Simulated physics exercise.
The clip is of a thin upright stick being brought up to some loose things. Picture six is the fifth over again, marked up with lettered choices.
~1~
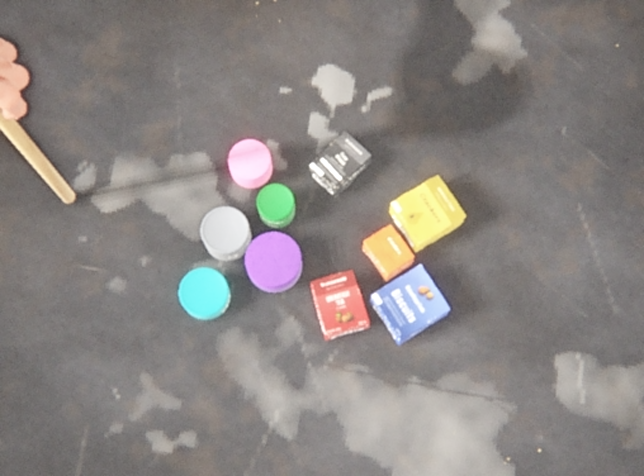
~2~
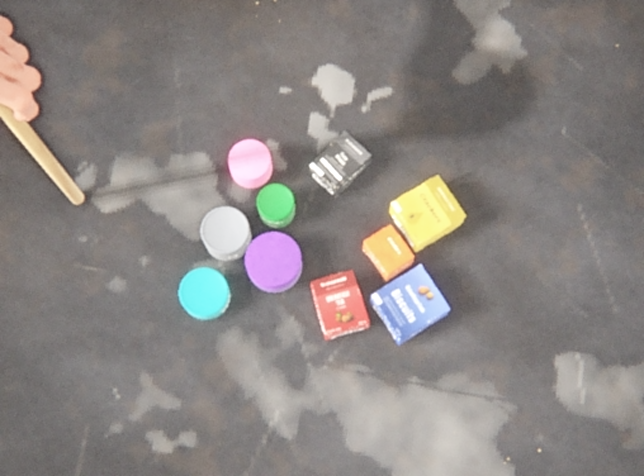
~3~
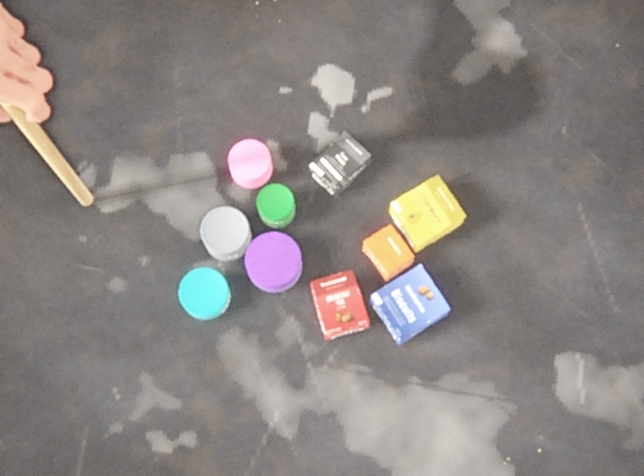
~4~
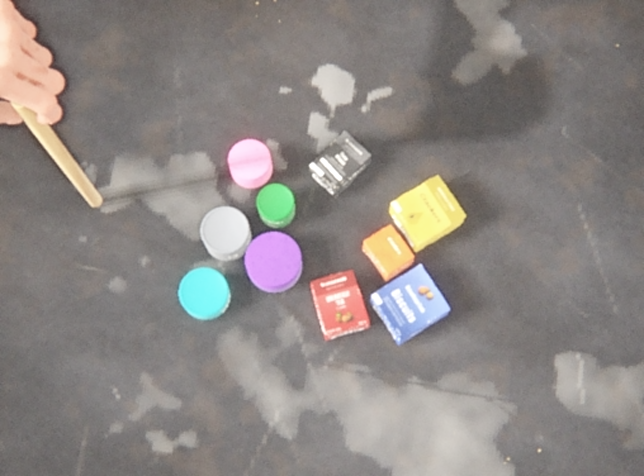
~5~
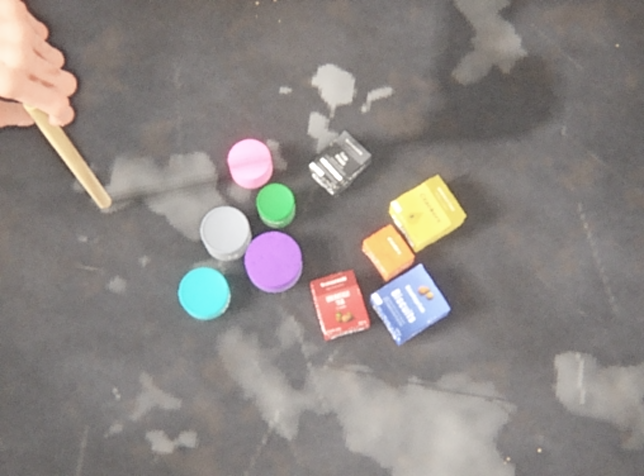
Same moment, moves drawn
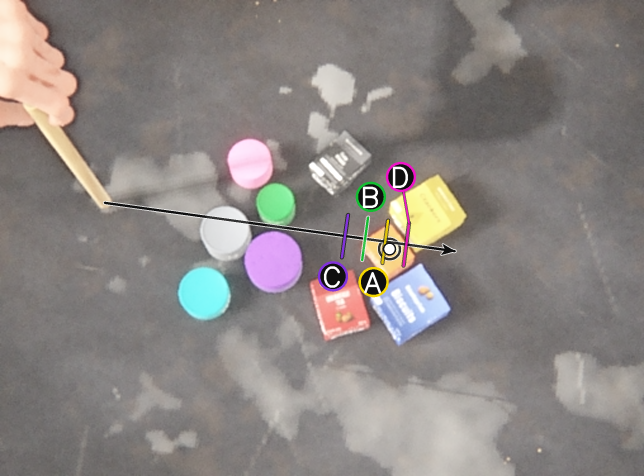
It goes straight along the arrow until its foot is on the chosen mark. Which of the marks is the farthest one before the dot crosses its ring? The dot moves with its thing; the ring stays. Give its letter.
Mark B.
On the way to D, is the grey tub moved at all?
By then, yes.
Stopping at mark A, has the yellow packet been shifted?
No.
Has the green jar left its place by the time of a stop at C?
Yes.
On the marked copy, A at (385, 241); B at (365, 239); C at (345, 236); D at (406, 244); the arrow from (105, 203) to (455, 252); the white dot at (390, 249).
Following B. Soon after the start, foot of the stick (198, 216).
Later, foot of the stick (290, 229); grey tub (235, 247); green jar (287, 200).
In the end, foot of the stick (365, 239); grey tub (235, 247); green jar (287, 200); the dot is still in its ring.
As for the rest, A shifts the dotted thing to (401, 261); C keeps the dot in but is short; D shifts the dotted thing to (409, 270).
